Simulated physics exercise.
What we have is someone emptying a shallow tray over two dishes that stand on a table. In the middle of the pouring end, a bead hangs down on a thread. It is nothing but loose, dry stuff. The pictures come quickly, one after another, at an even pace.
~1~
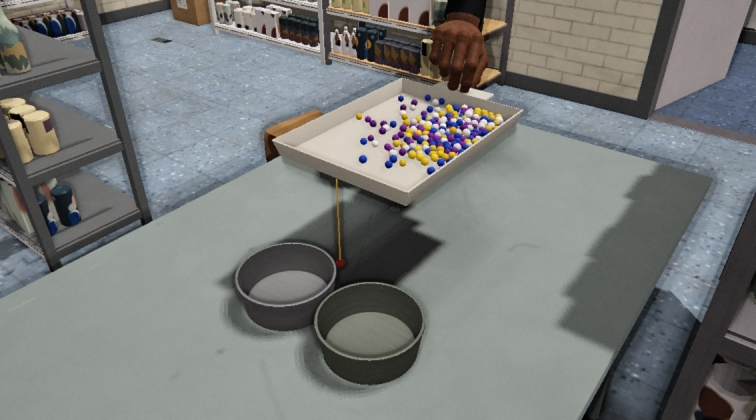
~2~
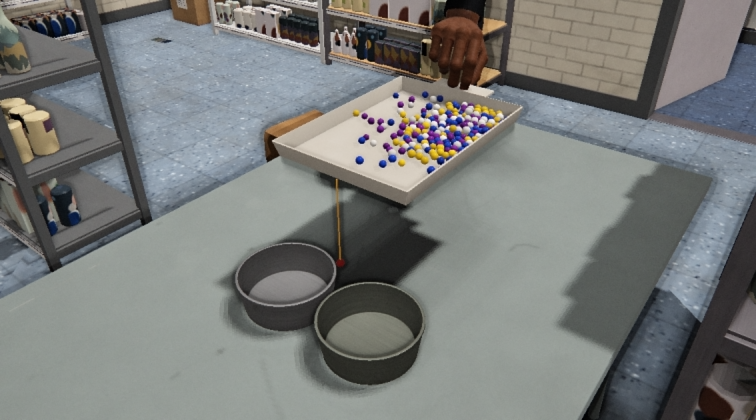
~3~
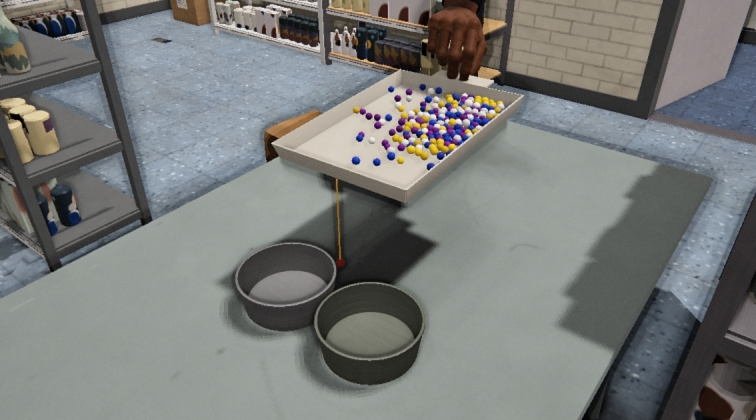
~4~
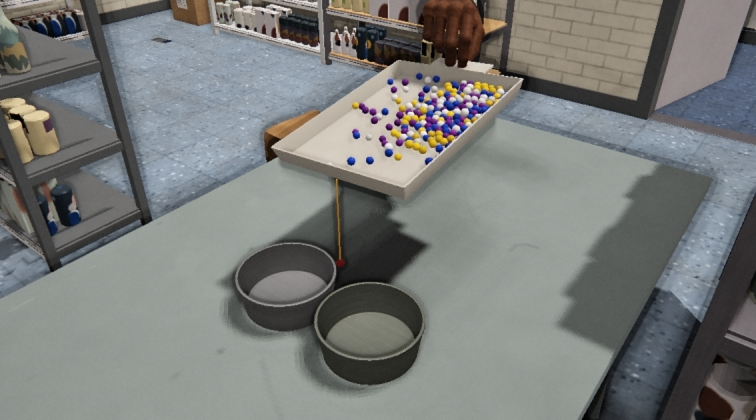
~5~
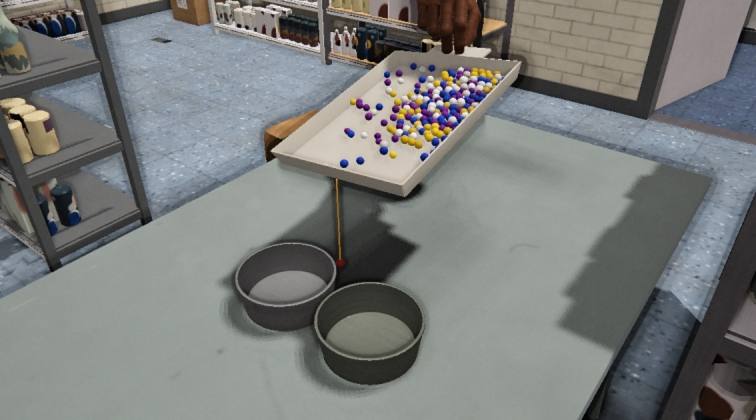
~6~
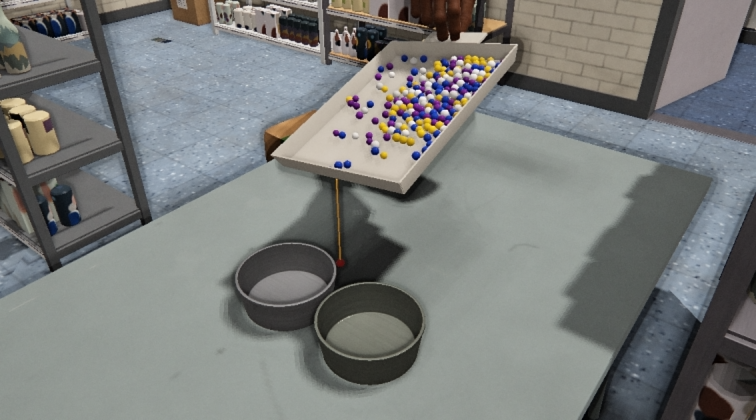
Tray of colourful beads tilting gradually as a hand raises its far end, the beads starting to slide above two empty dishes.
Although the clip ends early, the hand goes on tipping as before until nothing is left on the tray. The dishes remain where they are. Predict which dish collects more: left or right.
More lands left.
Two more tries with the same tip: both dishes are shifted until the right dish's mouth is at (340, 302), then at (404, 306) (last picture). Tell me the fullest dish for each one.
Result for the first try: The dish on the left side; for the second: The dish on the left side.
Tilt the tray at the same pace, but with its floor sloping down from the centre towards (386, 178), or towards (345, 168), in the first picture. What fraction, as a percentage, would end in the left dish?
Near 0 % and, after that, 60 %.
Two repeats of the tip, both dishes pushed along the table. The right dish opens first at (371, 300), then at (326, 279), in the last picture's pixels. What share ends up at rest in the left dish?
Around 70 and around 60 per cent, in that order.
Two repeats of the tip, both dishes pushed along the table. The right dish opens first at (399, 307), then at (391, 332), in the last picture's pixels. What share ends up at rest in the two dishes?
Roughly 30 per cent, then roughly 10 per cent.
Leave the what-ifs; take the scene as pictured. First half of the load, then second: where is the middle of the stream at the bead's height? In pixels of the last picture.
I'd put it at roughly (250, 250), and after that at roughly (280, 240).
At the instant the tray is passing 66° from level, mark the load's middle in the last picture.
I'd put it at about (278, 204).
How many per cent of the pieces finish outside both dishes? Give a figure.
I'd put it close to 50 per cent.
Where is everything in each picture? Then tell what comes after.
The first frame shows corners of the pouring end at (279, 140) and (406, 188), level; middle of the load at (449, 132), round plastic beads; left dish at (251, 310); right dish at (335, 362); bead on its thread at (340, 263).
The second frame shows corners of the pouring end at (279, 140) and (406, 188), level; middle of the load at (449, 130), a small part on the move.
The third frame shows corners of the pouring end at (278, 142) and (405, 186), tipped barely, lowest at the left corner; middle of the load at (448, 123), a small part on the move.
The fourth frame shows corners of the pouring end at (277, 146) and (403, 183), tipped a little, lowest at the left corner; middle of the load at (445, 113), about a quarter on the move.
The fifth frame shows corners of the pouring end at (277, 149) and (401, 181), tipped a little, lowest at the left corner; middle of the load at (440, 105), about a third on the move.
The sixth frame shows corners of the pouring end at (277, 152) and (398, 178), tipped clearly, lowest at the left corner; middle of the load at (430, 98), nearly all on the move; left dish at (251, 310); right dish at (335, 362).
Soon after the last picture, tray tipped steeply; about half on the tray; a small part in the left dish; a small part outside both; about a quarter in the air.
A little later, tray tipped past a quarter turn; a stray few on the tray; about half in the left dish; about a third outside both; a small part in the air.
Later still, tray tipped past a quarter turn; about half in the left dish; about half outside both.
By the end, tray tipped past a quarter turn; none in the right dish; about half in the left dish; about half outside both.
